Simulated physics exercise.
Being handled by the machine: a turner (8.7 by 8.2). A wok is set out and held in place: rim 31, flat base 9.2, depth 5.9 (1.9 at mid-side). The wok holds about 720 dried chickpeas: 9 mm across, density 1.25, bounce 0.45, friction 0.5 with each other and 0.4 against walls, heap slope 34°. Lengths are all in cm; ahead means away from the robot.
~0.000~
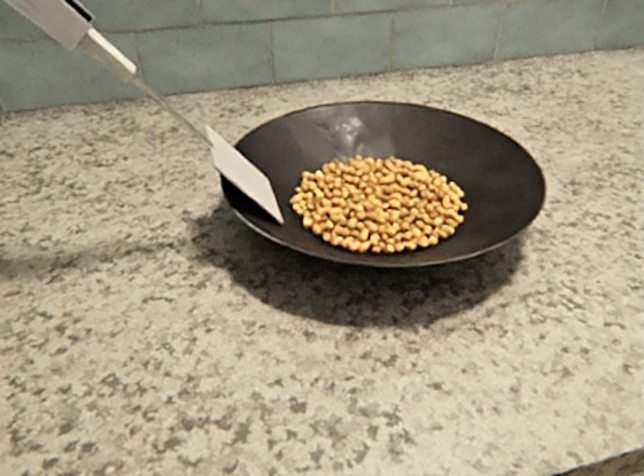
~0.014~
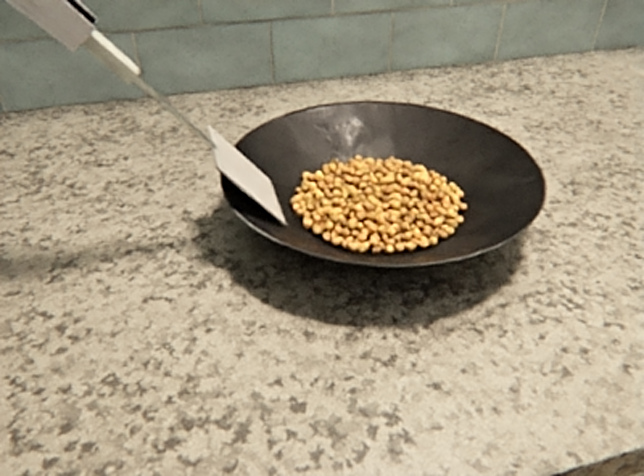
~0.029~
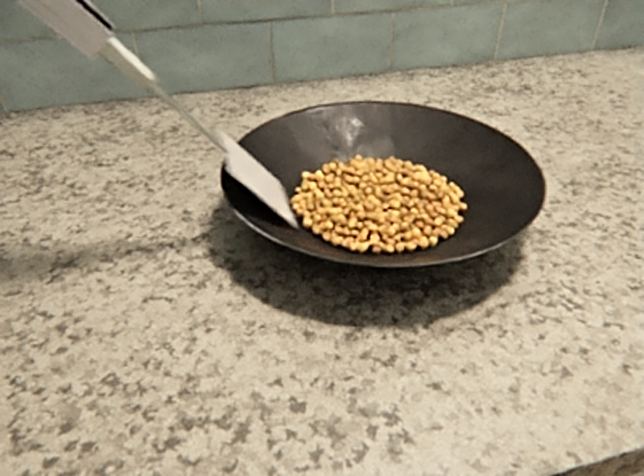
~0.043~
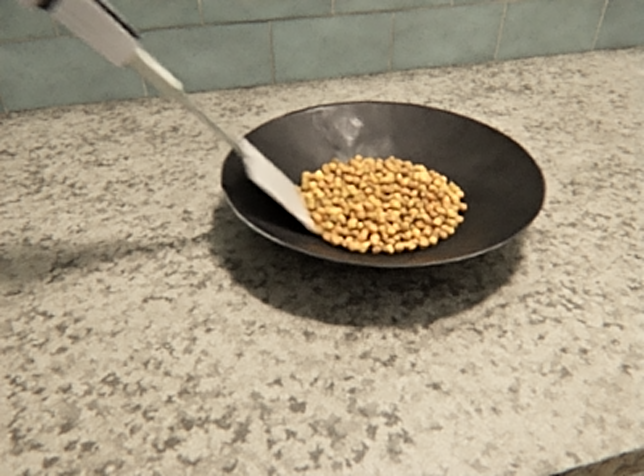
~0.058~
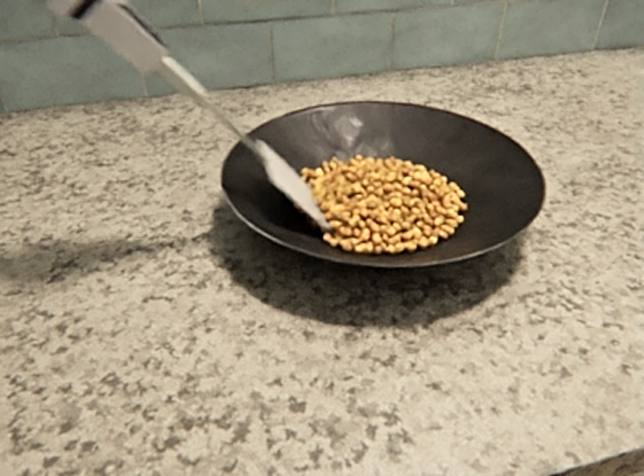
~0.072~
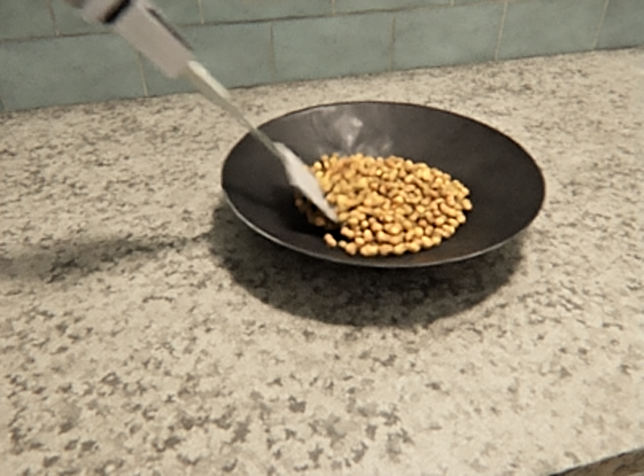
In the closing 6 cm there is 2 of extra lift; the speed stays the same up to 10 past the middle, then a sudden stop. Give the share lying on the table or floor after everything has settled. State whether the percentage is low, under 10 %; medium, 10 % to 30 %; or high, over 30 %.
The percentage is high.
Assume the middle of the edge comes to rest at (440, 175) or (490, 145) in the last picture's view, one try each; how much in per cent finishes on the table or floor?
The two tries give near 20 and near 45 in a hundred.
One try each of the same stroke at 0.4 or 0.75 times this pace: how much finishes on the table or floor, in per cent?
The two tries give about 5 and 30 in a hundred.
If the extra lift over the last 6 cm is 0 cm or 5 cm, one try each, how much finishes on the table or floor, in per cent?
45 and 40 per cent.
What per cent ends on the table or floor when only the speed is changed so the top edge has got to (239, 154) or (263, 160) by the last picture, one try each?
Near 5 per cent in the first try and near 30 per cent in the second.
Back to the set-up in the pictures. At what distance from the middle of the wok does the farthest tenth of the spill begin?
That's near 70 cm.
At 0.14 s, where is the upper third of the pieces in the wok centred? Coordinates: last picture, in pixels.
Around (425, 169).
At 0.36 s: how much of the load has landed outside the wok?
I'd put it at around 15 per cent.
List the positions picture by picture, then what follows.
Turner top edge at (210, 144), sloping 52°; upper third of the load around (374, 194), from x 295 to 465, top at y 160; 717 in the wok, in the first picture.
Turner top edge at (212, 145), sloping 52°; upper third of the load around (374, 194), from x 295 to 465, top at y 160, in the second picture.
Turner top edge at (225, 150), sloping 52°; upper third of the load around (374, 194), from x 295 to 465, top at y 160, in the third picture.
Turner top edge at (246, 156), sloping 52°; upper third of the load around (374, 194), from x 295 to 465, top at y 160, in the fourth picture.
Turner top edge at (266, 160), sloping 52°; upper third of the load around (372, 193), from x 295 to 465, top at y 160, in the fifth picture.
Turner top edge at (286, 162), sloping 52°; upper third of the load around (374, 191), from x 300 to 465, top at y 155; 717 in the wok, in the sixth picture.
By 0.11 s, sloping 52°, highest piece 7 above the table; 717 in the wok.
By 0.14 s, sloping 52°, highest piece 9 above the table; 717 in the wok.
By 0.36 s, sloping 52°, highest piece 14 above the table; 424 in the wok, 103 on the table or floor, 190 on the blade or in flight.
By 1.41 s, sloping 52°, highest piece 4 above the table; 423 in the wok, 294 on the table or floor.
Final count, 423 in the wok, 294 on the table or floor. That is 41 % on the table or floor.
